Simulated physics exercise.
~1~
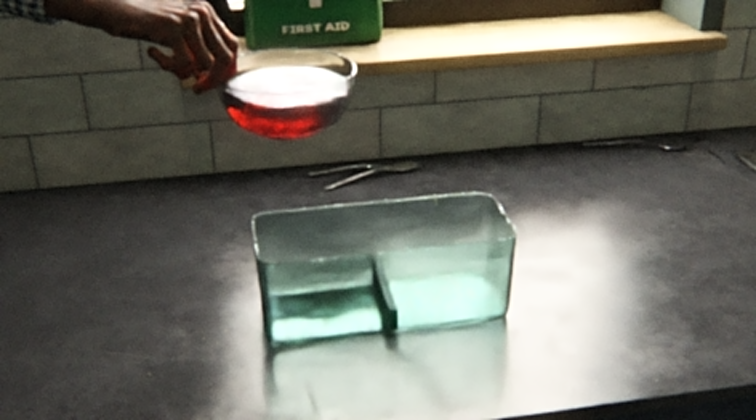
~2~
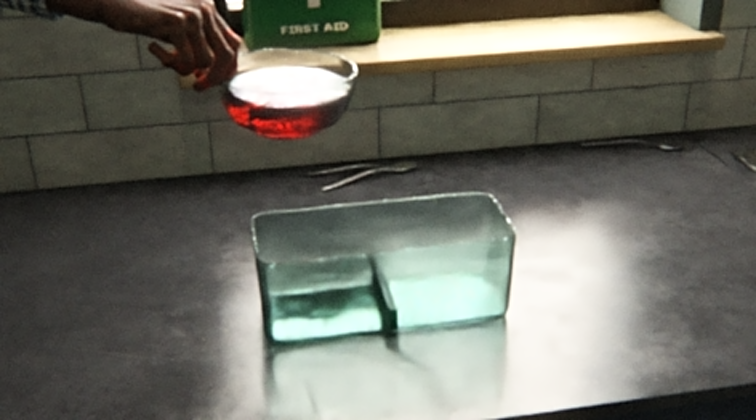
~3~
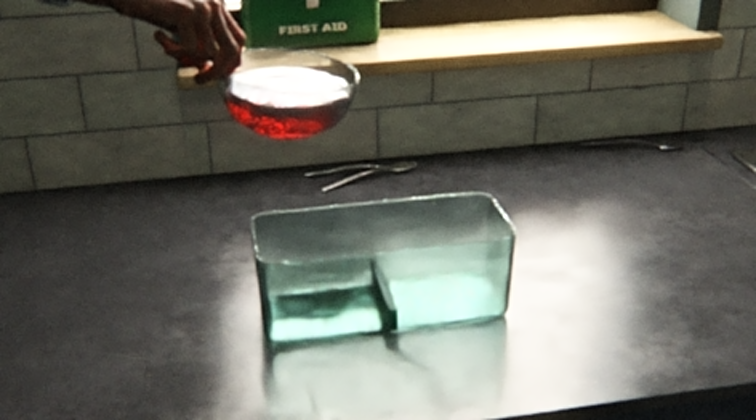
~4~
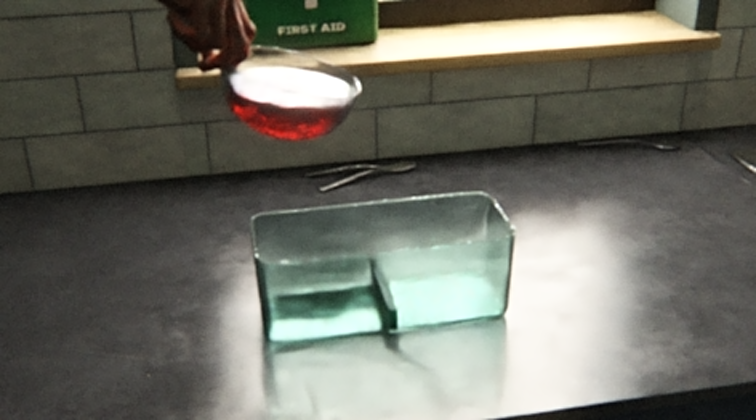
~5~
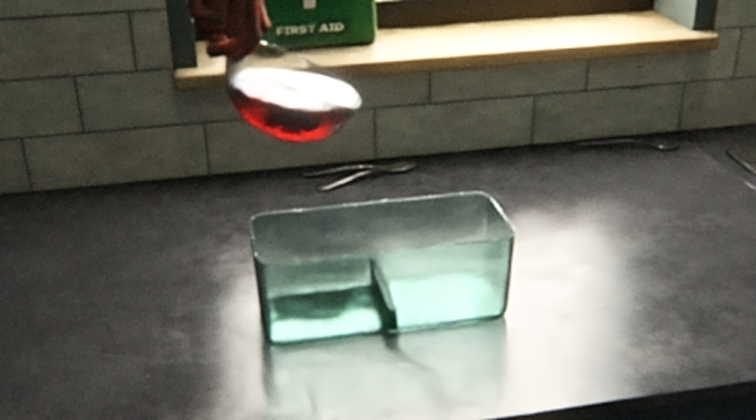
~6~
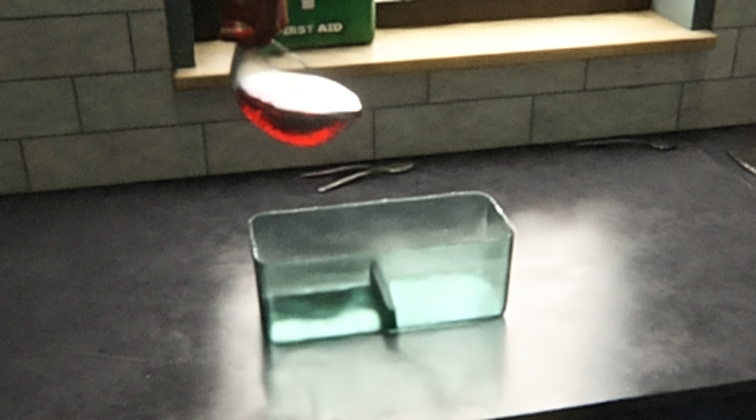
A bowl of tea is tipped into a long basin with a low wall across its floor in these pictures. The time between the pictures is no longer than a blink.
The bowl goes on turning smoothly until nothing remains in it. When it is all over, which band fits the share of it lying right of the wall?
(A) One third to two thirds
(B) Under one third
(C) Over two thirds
A.
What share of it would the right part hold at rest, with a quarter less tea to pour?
55 %.
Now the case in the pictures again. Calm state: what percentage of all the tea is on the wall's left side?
45 % or thereabouts.
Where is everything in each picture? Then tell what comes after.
In the first picture, tilt 0°; pouring edge (355, 67); surface from (221, 90) to (350, 80); the long basin's rim runs from (255, 240) to (504, 215); the wall's top is at (384, 284).
In the second picture, tilt 2°; pouring edge (355, 69); surface from (221, 89) to (350, 81).
In the third picture, tilt 7°; pouring edge (357, 75); surface from (222, 87) to (350, 84).
In the fourth picture, tilt 16°; pouring edge (358, 85); surface from (224, 83) to (353, 88).
In the fifth picture, tilt 27°; pouring edge (358, 99); surface from (228, 82) to (356, 91).
In the sixth picture, tilt 40°; pouring edge (354, 114); surface from (233, 83) to (338, 94); 6 per cent is over the edge.
A moment on, the bowl is tipped right over and 2 per cent is still to pour, 5 is left of the wall and 45 right of it.
Next, the bowl is tipped right over and 0 per cent is still to pour, 36 is left of the wall and 54 right of it.
Then the bowl is tipped right over and 0 per cent is still to pour, 40 is left of the wall and 53 right of it.
Later the bowl is tipped right over and 0 per cent is still to pour, 43 is left of the wall and 51 right of it.
In the end 44 per cent lies left of the wall, 51 right of it and 5 outside.
